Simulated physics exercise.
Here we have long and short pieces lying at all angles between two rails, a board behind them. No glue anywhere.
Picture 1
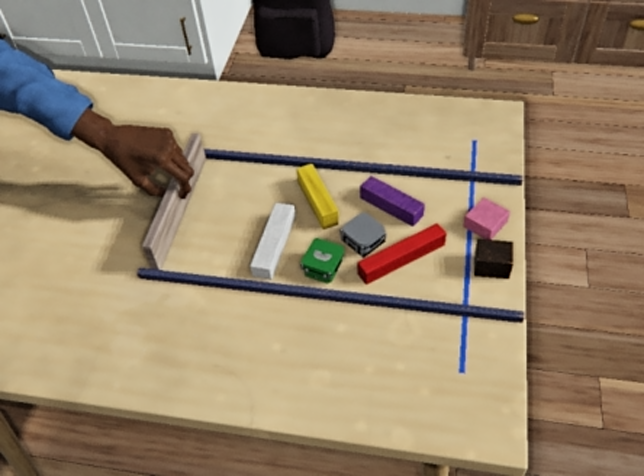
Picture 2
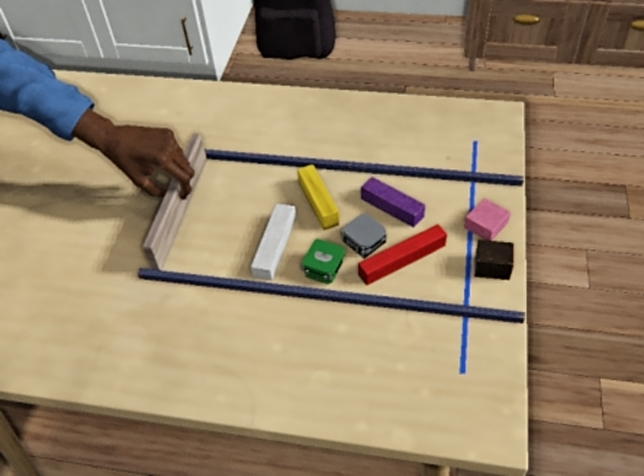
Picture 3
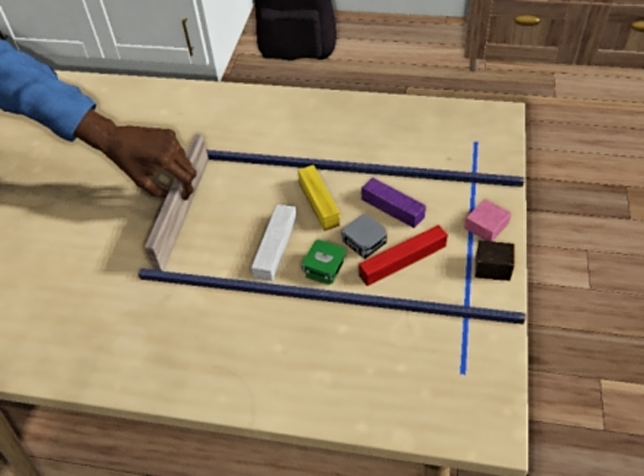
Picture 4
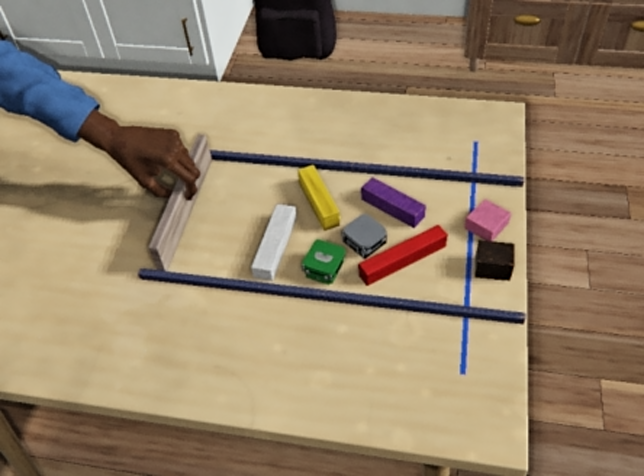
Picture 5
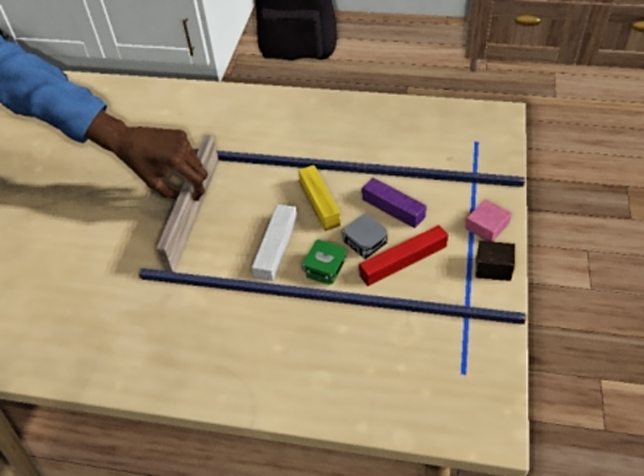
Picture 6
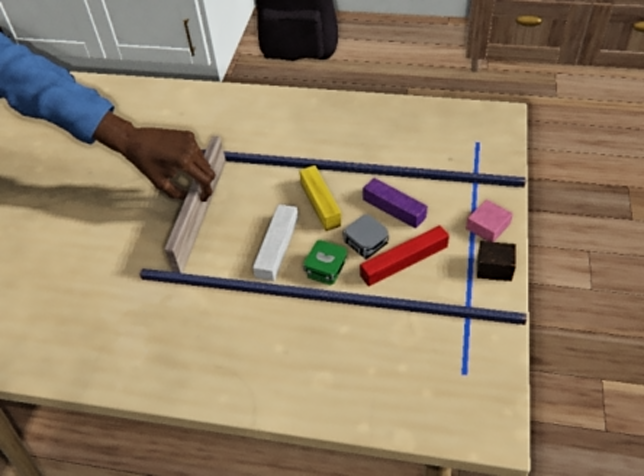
A dark-skinned hand in a blue sleeve grips a wooden board at the left of a pale table, seen from above at an angle in a room with a wood floor. Between two dark rails lie white, yellow, green, grey, purple and red pieces, with pink and black blocks by a blue line at right. The hand slides the board slightly rightward, not touching the pieces, which stay put.
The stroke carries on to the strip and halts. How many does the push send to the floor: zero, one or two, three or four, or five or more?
As it turns out, the number that fall off is three or four.
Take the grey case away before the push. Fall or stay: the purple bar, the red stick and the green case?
The purple bar stays on; the red stick tumbles off; the green case holds on.
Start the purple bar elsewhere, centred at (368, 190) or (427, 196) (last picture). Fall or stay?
In that order, it stays on; does not fall.
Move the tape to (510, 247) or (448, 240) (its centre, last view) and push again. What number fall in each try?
It would be 7 and 1.
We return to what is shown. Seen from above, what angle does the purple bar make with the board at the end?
Near 20 degrees.
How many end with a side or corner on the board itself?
2 of them.
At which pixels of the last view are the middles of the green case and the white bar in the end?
First (510, 287), then (482, 264).
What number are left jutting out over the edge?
The number is 2.
Soon after, none off yet; black block at rest near (496, 261); pink block at rest near (489, 221); red stick at rest near (405, 255).
Then, none off yet; black block at rest near (496, 261); pink block at rest near (489, 221); red stick moved a little near (436, 255).
Further on, none off yet; black block moved about its own width near (532, 273); pink block moved a little near (506, 218); red stick moved about its own width near (504, 269).
At rest, the number that fall off is three or four; fallen, red stick, pink block and black block.
